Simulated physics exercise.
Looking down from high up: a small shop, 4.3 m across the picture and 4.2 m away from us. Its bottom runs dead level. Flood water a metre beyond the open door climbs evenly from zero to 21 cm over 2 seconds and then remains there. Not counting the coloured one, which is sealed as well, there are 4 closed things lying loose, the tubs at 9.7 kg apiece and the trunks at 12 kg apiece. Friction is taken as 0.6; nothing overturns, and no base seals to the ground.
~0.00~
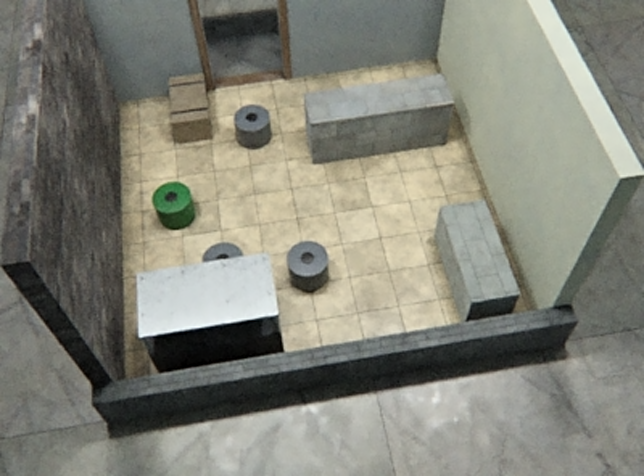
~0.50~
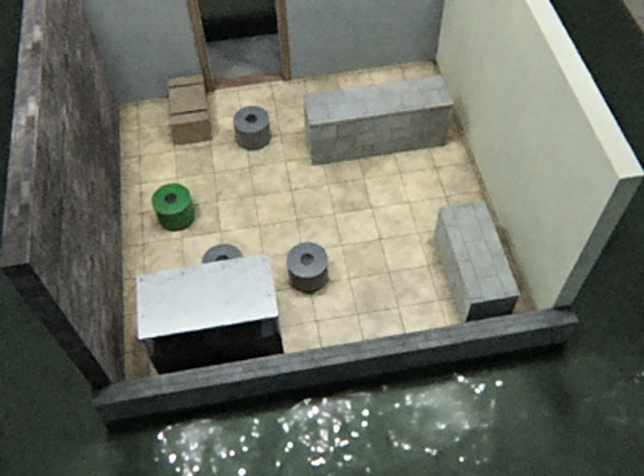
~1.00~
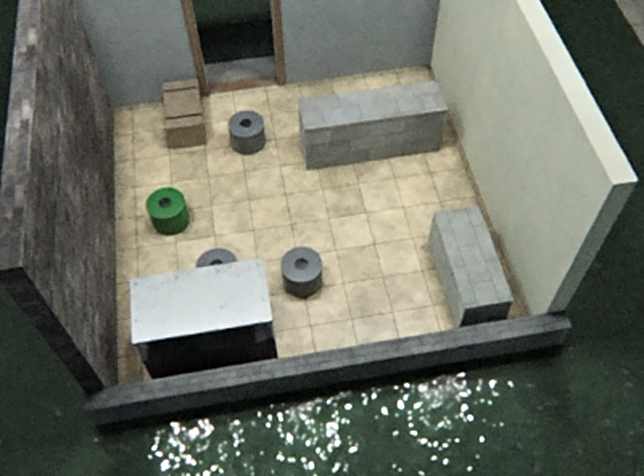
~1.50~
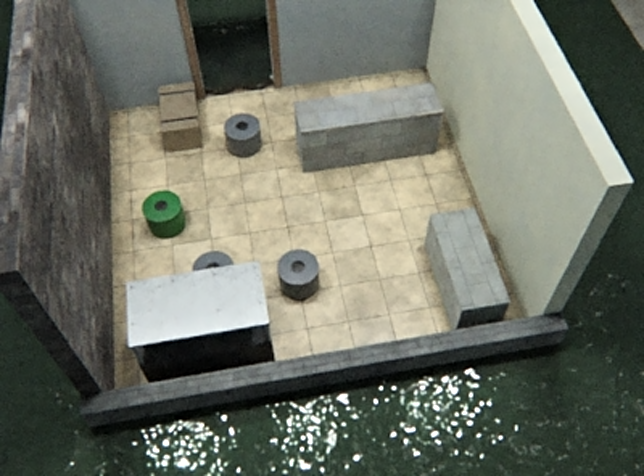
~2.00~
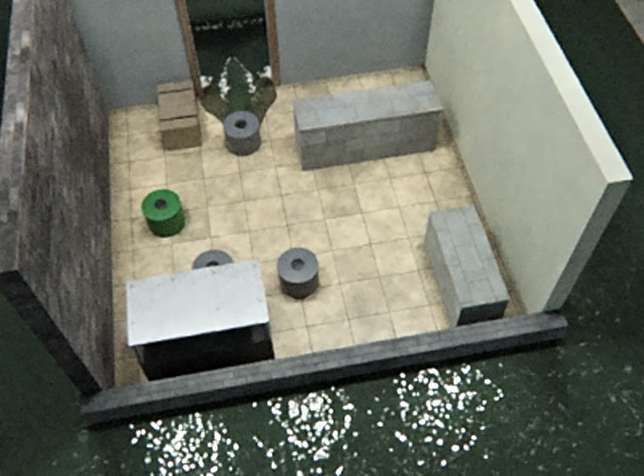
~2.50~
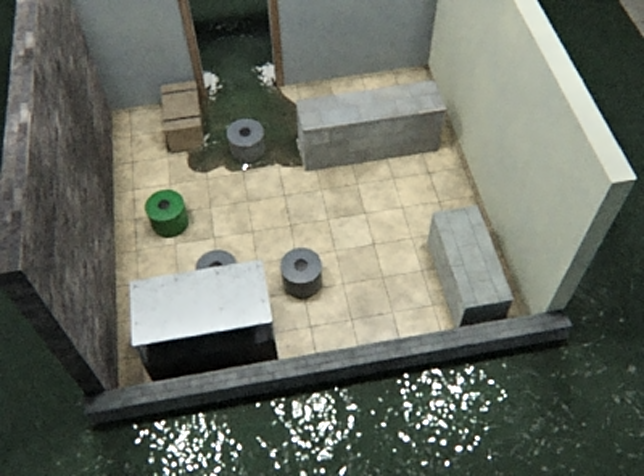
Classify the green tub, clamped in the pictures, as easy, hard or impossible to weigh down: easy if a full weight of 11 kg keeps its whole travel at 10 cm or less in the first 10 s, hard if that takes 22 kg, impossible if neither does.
Hard.
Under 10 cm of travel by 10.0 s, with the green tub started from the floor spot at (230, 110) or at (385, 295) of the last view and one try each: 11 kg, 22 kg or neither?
First try none suffices, second try the heavier suffices.
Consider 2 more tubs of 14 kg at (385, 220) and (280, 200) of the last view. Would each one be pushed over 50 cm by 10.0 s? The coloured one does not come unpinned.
Results: Threshold not reached; threshold exceeded.
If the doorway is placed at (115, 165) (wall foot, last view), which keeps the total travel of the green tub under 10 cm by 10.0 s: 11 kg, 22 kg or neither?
Then the lighter mass works.
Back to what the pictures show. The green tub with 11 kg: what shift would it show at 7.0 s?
Shift: About 20 cm.
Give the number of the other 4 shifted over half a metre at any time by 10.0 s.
3.
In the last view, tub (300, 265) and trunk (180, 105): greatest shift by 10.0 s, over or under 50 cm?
Respectively: Threshold exceeded and threshold not reached.
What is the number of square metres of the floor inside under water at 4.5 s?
About 10.5 m2 is covered.
After 3.5 s the green tub would be 0 cm from its start with 11 kg and 0 cm from its start with 22 kg; 3 cm of water round it then.
After 4.5 s the green tub would be 12 cm from its start with 11 kg and 0 cm from its start with 22 kg; 4 cm of water round it then.
After 7.0 s the green tub would be 15 cm from its start with 11 kg and 0 cm from its start with 22 kg; 8 cm of water round it then.
After 10.0 s the green tub would be 92 cm from its start with 11 kg and 0 cm from its start with 22 kg; 9 cm of water round it then.
